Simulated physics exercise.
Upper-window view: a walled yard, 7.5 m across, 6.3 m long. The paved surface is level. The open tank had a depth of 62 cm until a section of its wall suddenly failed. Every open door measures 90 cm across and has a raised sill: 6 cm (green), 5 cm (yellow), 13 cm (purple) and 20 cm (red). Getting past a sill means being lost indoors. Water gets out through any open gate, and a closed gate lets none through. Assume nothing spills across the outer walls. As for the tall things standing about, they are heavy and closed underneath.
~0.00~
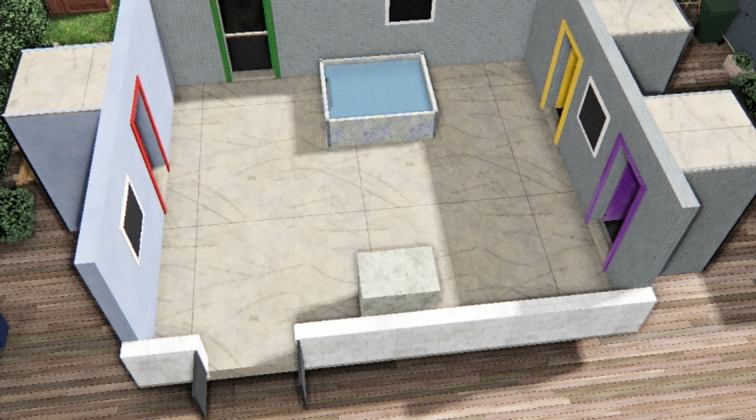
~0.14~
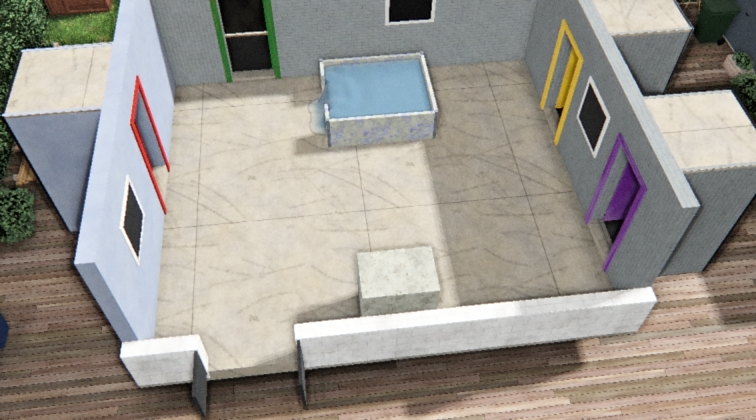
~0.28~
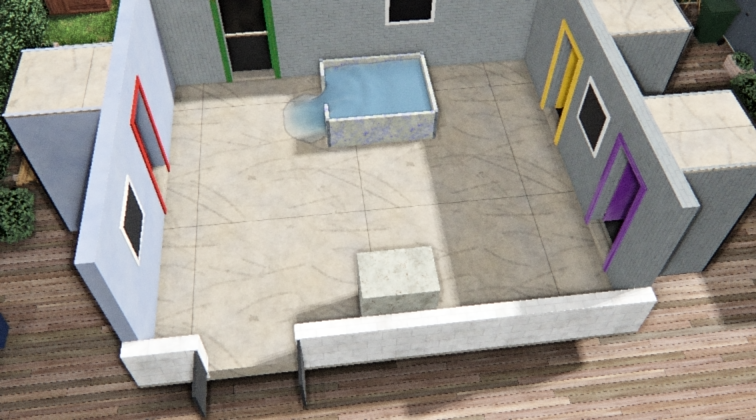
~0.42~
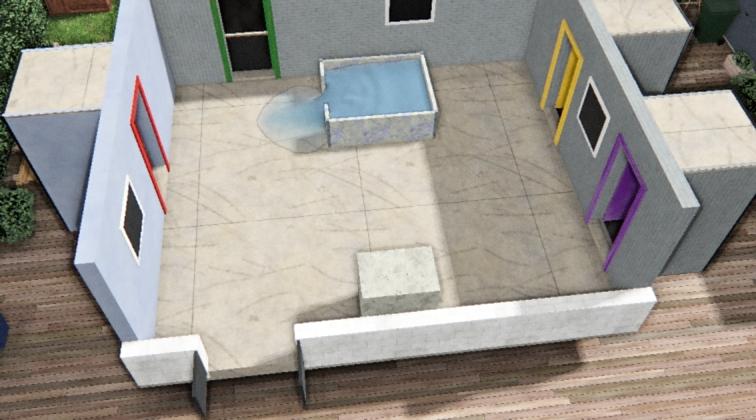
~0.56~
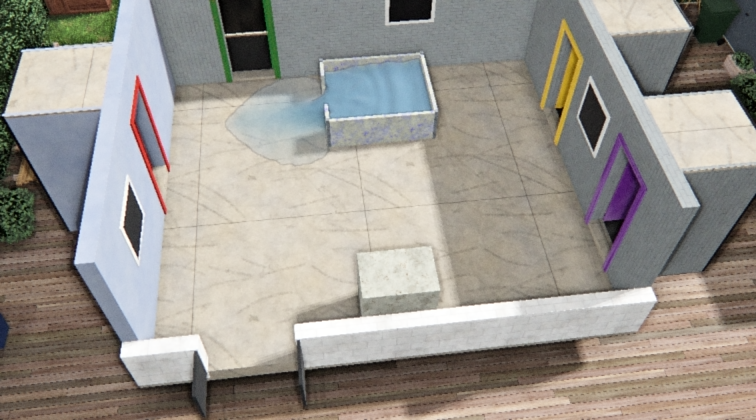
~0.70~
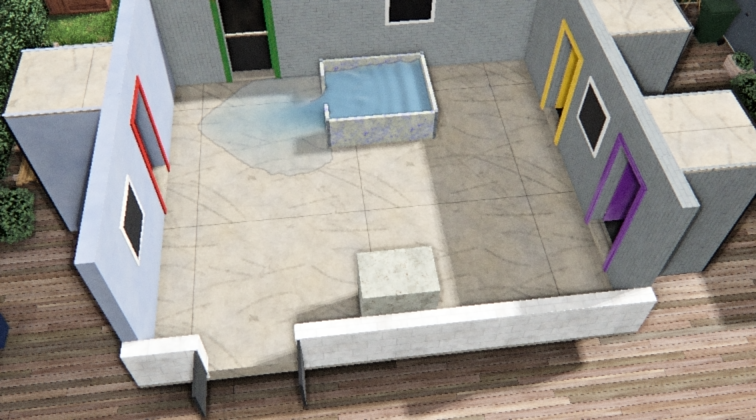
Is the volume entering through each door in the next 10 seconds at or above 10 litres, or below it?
Green door: At or above, yellow door: Below, purple door: Below, red door: Below.
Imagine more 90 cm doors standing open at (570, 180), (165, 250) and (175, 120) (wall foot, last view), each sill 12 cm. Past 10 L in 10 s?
Door 1: Lower; door 2: Lower; door 3: Higher.
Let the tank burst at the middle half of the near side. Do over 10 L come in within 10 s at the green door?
Note: Green door, short of the limit.
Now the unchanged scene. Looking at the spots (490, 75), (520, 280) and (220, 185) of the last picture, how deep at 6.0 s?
Approximately 0, 0 and 8 centimetres, going through them in turn.
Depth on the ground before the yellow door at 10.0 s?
About 0.0 cm.
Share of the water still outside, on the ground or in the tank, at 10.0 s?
Some 76 per cent remains.
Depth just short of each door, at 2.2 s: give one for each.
Measured in centimetres, the green door gives 12, the yellow door 0, the purple door 0 and the red door 18.
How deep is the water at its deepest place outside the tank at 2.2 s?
I'd put it at close to 32 cm.
After 1.4 s water covers 20 % of the floor and is deepest (40 cm) near (176, 87); green door 13 cm at the sill, 3 L in, yellow door not reached, purple door not reached, red door not reached.
After 2.2 s water covers 25 % of the floor and is deepest (32 cm) near (176, 87); green door 12 cm at the sill, 25 L in, yellow door not reached, purple door not reached, red door 18 cm at the sill, 0 L in.
After 3.5 s water covers 30 % of the floor and is deepest (20 cm) near (318, 118); green door 12 cm at the sill, 48 L in, yellow door not reached, purple door not reached, red door 13 cm at the sill, 0 L in.
After 6.0 s water covers 45 % of the floor and is deepest (15 cm) near (183, 116); green door 9 cm at the sill, 100 L in, yellow door not reached, purple door not reached, red door 9 cm at the sill, 0 L in.
After 10.0 s water covers 60 % of the floor and is deepest (10 cm) near (350, 331); green door 7 cm at the sill, 126 L in, yellow door not reached, purple door not reached, red door 6 cm at the sill, 0 L in.
